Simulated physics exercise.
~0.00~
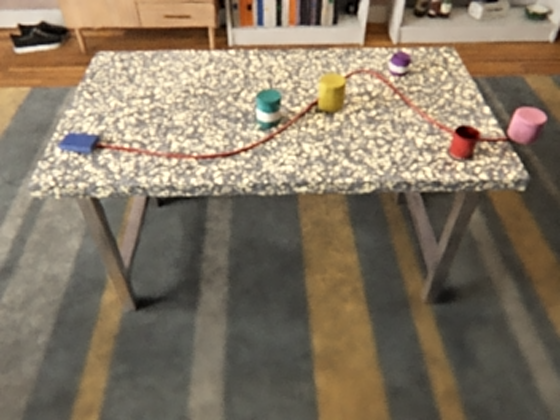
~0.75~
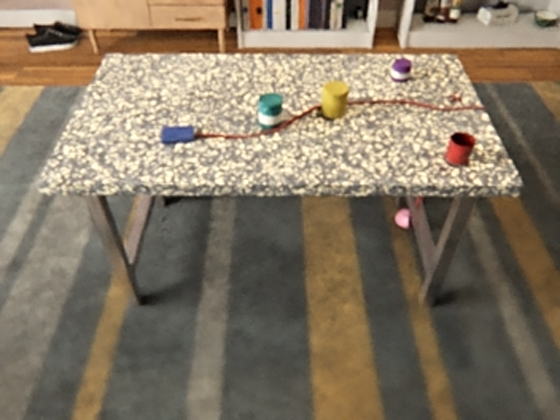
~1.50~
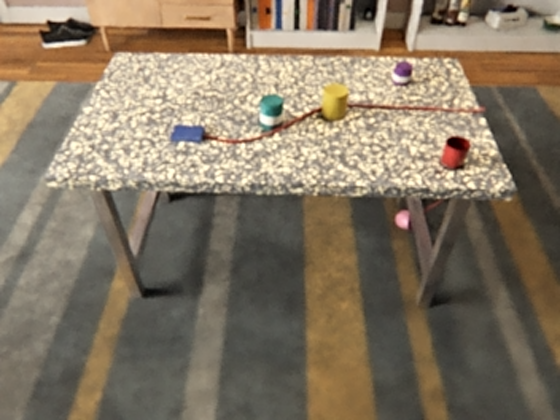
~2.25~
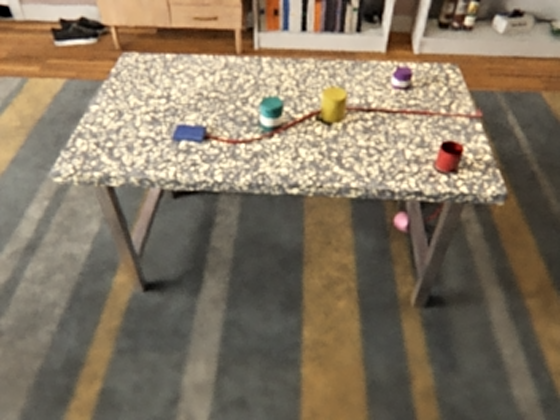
Pink cup falling off the right side of a speckled table, its red cord pulling a blue block to the right.
